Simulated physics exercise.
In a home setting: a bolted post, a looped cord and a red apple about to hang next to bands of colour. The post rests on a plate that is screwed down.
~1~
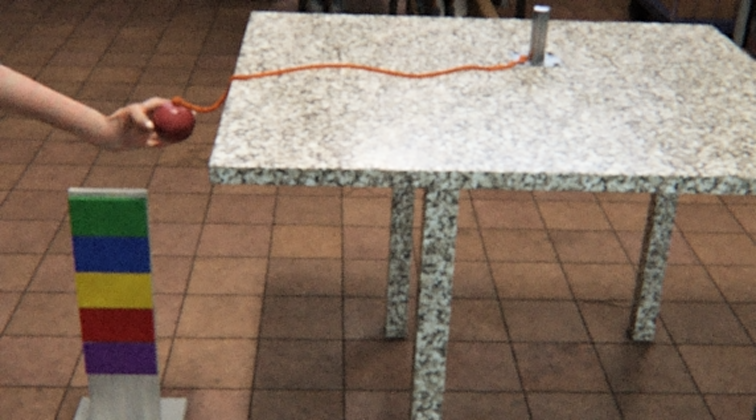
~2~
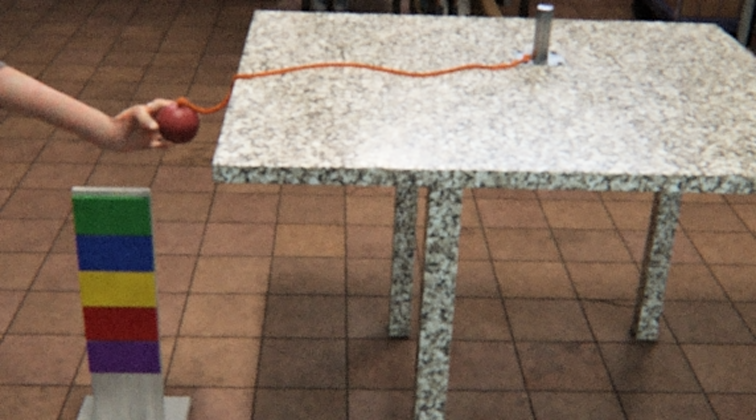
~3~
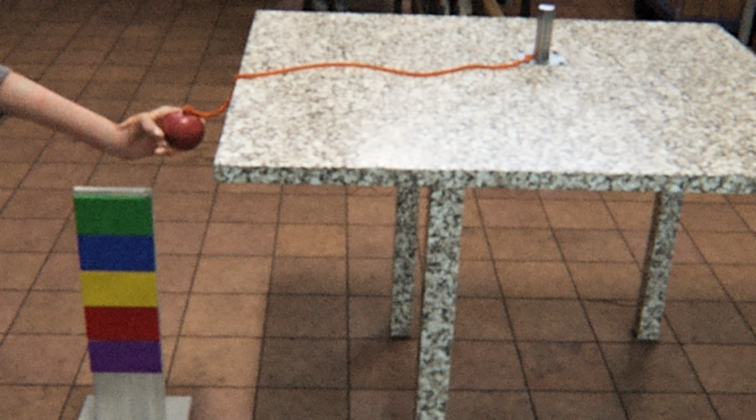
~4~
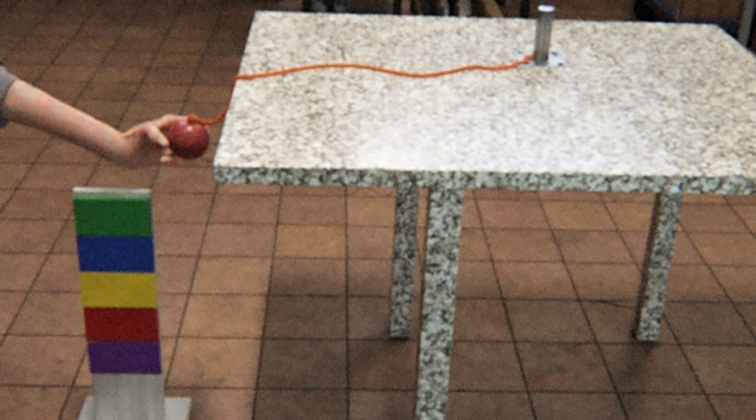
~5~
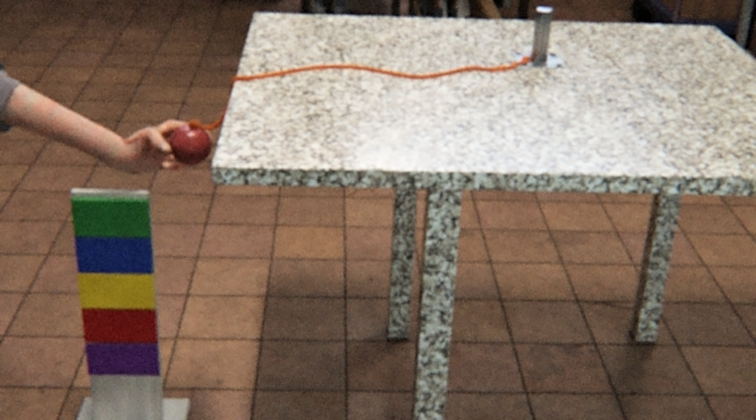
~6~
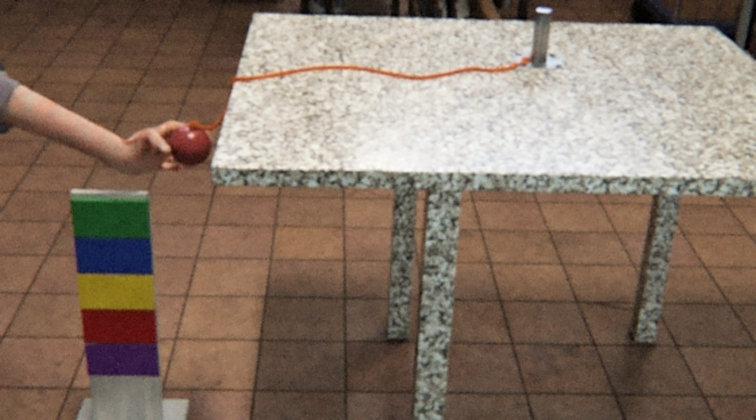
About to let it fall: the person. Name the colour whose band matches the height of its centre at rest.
That would be green.
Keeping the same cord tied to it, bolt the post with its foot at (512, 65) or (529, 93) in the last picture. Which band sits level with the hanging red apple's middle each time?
First try: Blue; second try: Blue.
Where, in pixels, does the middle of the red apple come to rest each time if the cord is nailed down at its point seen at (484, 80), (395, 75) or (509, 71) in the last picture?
In order: (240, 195), then (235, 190), then (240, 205).
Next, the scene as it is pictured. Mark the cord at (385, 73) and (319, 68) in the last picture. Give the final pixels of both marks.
At (344, 70), then (276, 74).
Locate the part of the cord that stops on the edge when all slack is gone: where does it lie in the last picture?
The bit in question sits close to (282, 74).
Early on, apple near (239, 215); level with green.
Midway, apple near (228, 217); level with green.
Finally, apple near (238, 217); level with green. The green one.
